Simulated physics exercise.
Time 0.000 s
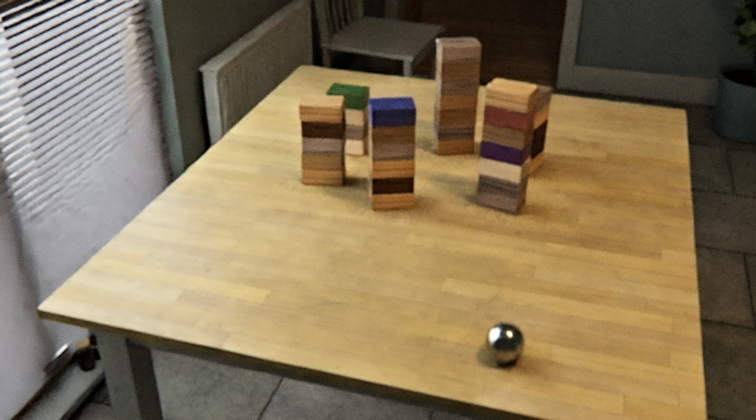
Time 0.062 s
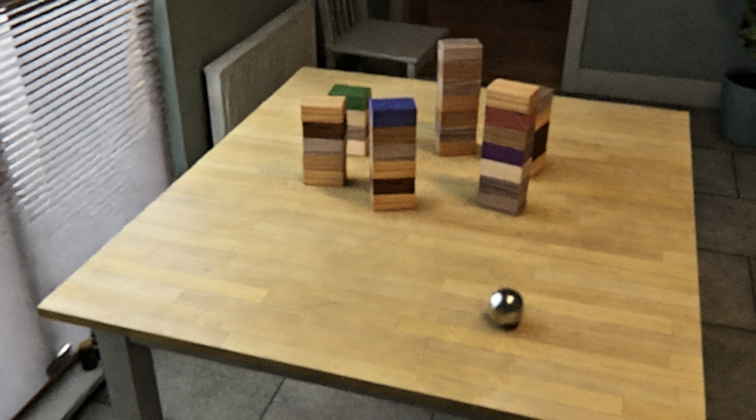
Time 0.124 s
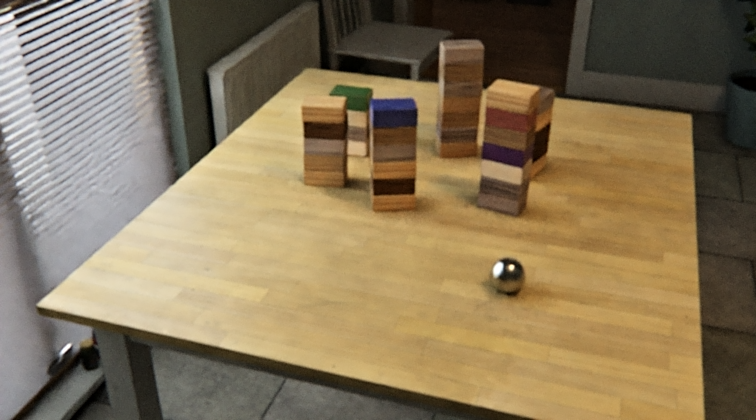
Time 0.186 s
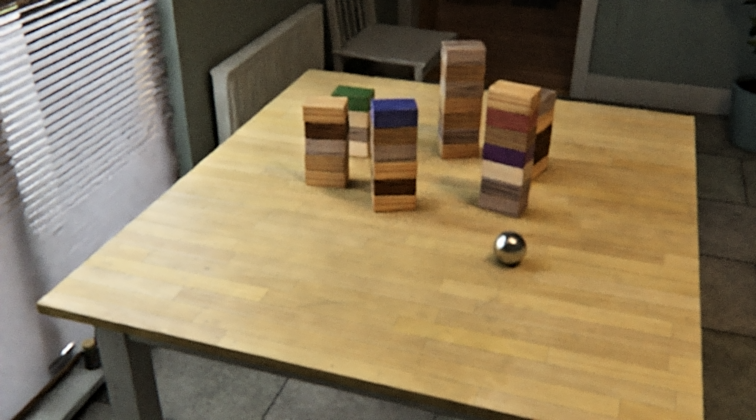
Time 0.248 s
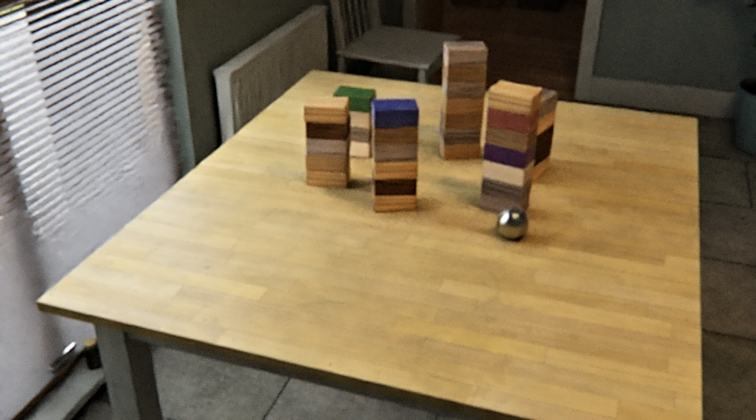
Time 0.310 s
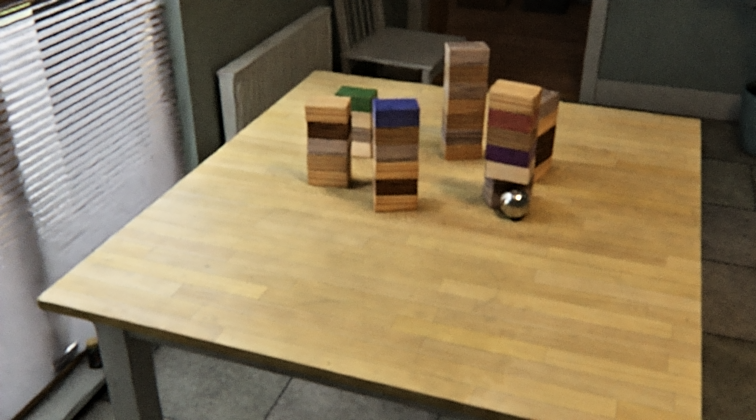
A shiny steel ball rolls away from the viewer across a pale wooden table, seen from above in a room with a slatted blind at left and chairs behind. Six columns of wooden blocks stand towards the far side, one topped green, one blue, and one at right with red and purple pieces. As the camera shifts slightly, the ball strikes the base of the right-hand column, which leans a little.
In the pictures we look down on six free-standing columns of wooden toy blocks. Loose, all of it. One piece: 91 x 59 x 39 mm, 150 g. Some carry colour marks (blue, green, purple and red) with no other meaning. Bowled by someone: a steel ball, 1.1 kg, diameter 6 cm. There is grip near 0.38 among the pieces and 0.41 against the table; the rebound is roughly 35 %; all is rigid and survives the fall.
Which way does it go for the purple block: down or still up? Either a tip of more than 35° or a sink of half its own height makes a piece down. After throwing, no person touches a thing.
Down.
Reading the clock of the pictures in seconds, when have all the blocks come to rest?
At roughly 2.0 seconds.
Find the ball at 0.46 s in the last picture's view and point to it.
My estimate is roughly (521, 172).
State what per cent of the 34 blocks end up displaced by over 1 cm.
The share is 35 per cent.
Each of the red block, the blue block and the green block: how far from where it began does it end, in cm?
Moved: Red 24, blue 0, green 0.
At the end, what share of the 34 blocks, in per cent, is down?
About 20% of them.
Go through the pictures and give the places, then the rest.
In the first frame (we follow the side turned to the camera; the camera moves round a little), ball (505, 343) 42 cm from contact, 1.5 m/s; purple block (501, 154); green block (348, 89); blue block (394, 118); no piece has moved.
In the second frame, ball (507, 307) 32 cm from contact, 1.5 m/s; purple block (502, 155).
In the third frame, ball (508, 275) 23 cm from contact, 1.5 m/s; purple block (502, 155).
In the fourth frame, ball (510, 248) 13 cm from contact, 1.5 m/s; purple block (503, 156).
In the fifth frame, ball (513, 222) 34 mm from contact, 1.5 m/s; purple block (504, 157).
In the sixth frame, ball (515, 203) after contact, 1.1 m/s; purple block (506, 156) tipped 3°; red block (509, 121) tipped 3°; green block (357, 91); 7 stirred so far.
Around 0.46 s, ball still moving; 5 of the 34 blocks down; purple block tipped 48°, 28 mm lower; red block tipped 48°, 47 mm lower.
Around 0.74 s, ball still moving; 6 of the 34 blocks down; purple block on its side; red block upside down.
Finally (2.4 s), ball rolling away; 7 of the 34 blocks down; purple block on its side; red block upside down; blue block unmoved. Seen by the last camera, middles, purple block near (490, 191), red block near (515, 237).
